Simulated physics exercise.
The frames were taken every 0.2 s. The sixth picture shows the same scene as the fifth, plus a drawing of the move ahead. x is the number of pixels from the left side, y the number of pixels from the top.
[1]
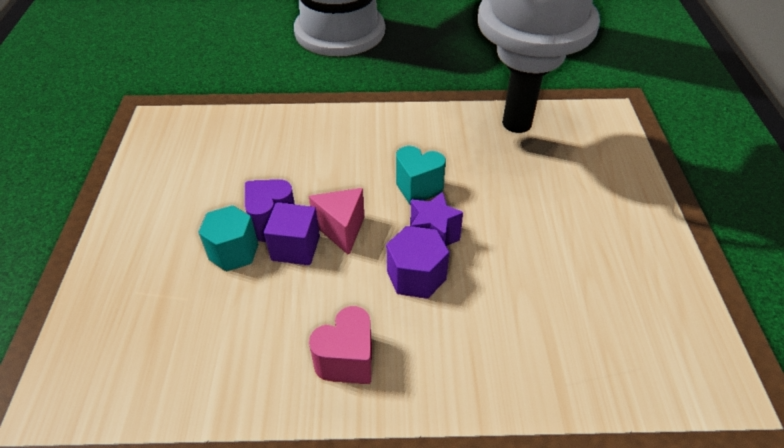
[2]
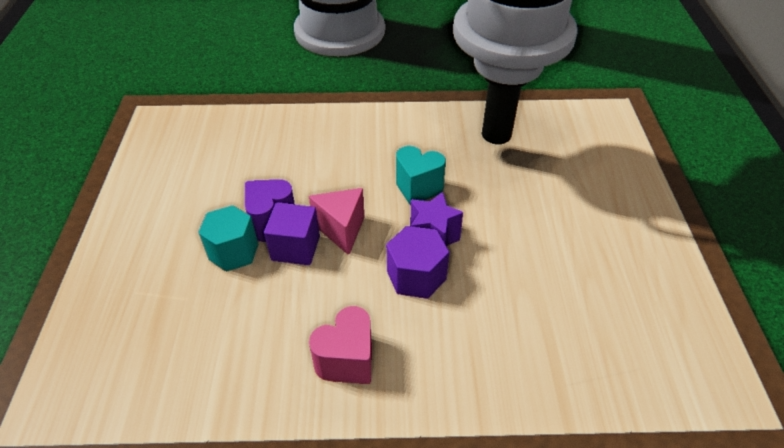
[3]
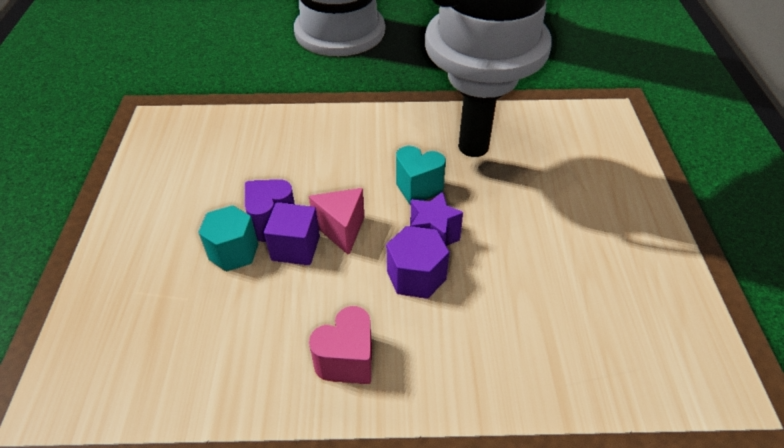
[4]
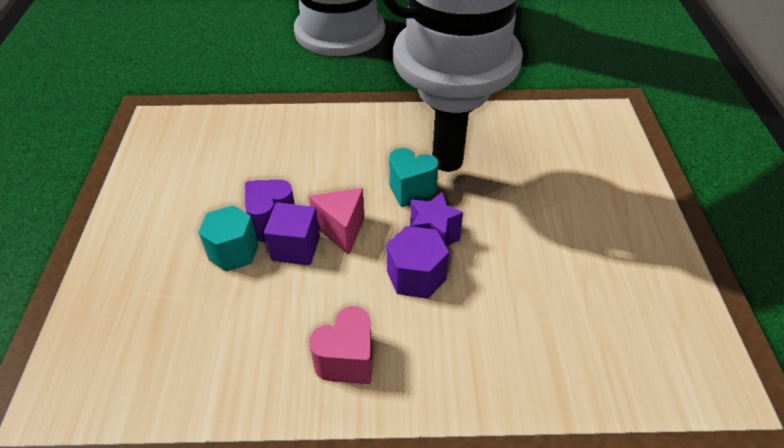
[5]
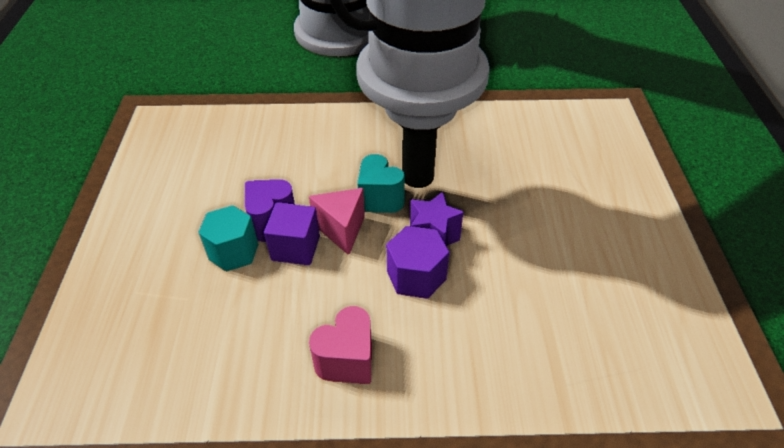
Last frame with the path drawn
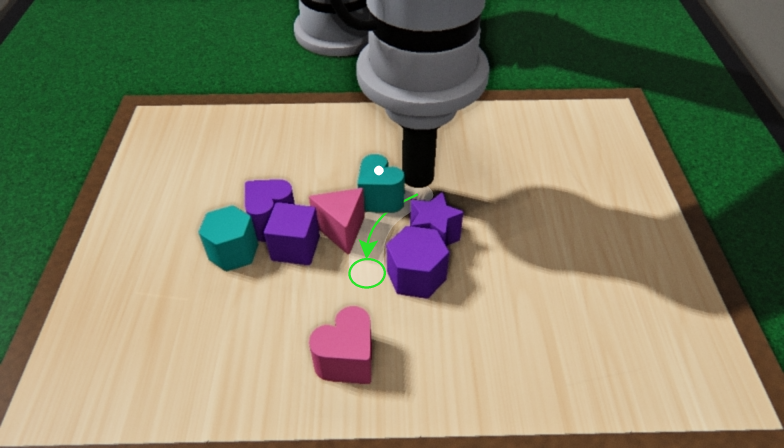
The clip opens on a wooden board scattered with purple, pink and turquoise blocks, a robot arm's black rod near the far edge. The rod moves left and toward the viewer, reaches the turquoise heart, and pushes it a short way left, close to the pink triangular block.
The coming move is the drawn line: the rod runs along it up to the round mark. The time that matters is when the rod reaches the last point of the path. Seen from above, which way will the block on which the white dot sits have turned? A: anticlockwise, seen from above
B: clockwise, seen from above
B.
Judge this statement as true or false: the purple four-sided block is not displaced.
False.
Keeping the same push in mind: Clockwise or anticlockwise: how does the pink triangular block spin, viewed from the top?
Looking down, my answer is that the pink triangular block rotates anticlockwise.
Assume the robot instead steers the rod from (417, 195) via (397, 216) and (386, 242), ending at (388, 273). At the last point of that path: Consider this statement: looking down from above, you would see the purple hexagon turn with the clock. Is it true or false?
Verdict: False.
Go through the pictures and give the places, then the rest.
Lower end of the rod (517, 124), tops of blocks, purple heart-shaped block (265, 194), purple four-sided block (290, 219), pink triangular block (339, 203), turquoise heart-shaped block (419, 159), purple hexagon (418, 247), in the first picture.
Rod (497, 135), blocks as before, in the second picture.
Rod (474, 148), blocks as before, in the third picture.
Rod (447, 162), turquoise heart-shaped block (412, 162), in the fourth picture.
Rod (418, 177), purple heart-shaped block (265, 194), purple four-sided block (290, 219), pink triangular block (339, 203), turquoise heart-shaped block (379, 171), purple hexagon (418, 247), in the fifth picture.
The drawn path runs from (417, 195) over (387, 212) and (369, 240) to (367, 273); the dot is on the turquoise heart-shaped block.
What follows on the original path. One third of the way, rod (386, 196); purple four-sided block (279, 226), turned 15° clockwise; pink triangular block (328, 208), turned 25° anticlockwise; turquoise heart-shaped block (354, 175), turned 55° clockwise.
Two thirds of the way, rod (368, 223); purple four-sided block (277, 229), turned 20° clockwise; pink triangular block (325, 207), turned 40° anticlockwise; turquoise heart-shaped block (351, 176), turned 75° clockwise.
At the end, rod (366, 256); purple heart-shaped block not moved; purple four-sided block (277, 229), turned 20° clockwise; pink triangular block (323, 208), turned 30° anticlockwise; turquoise heart-shaped block (352, 176), turned 75° clockwise; purple hexagon not moved.
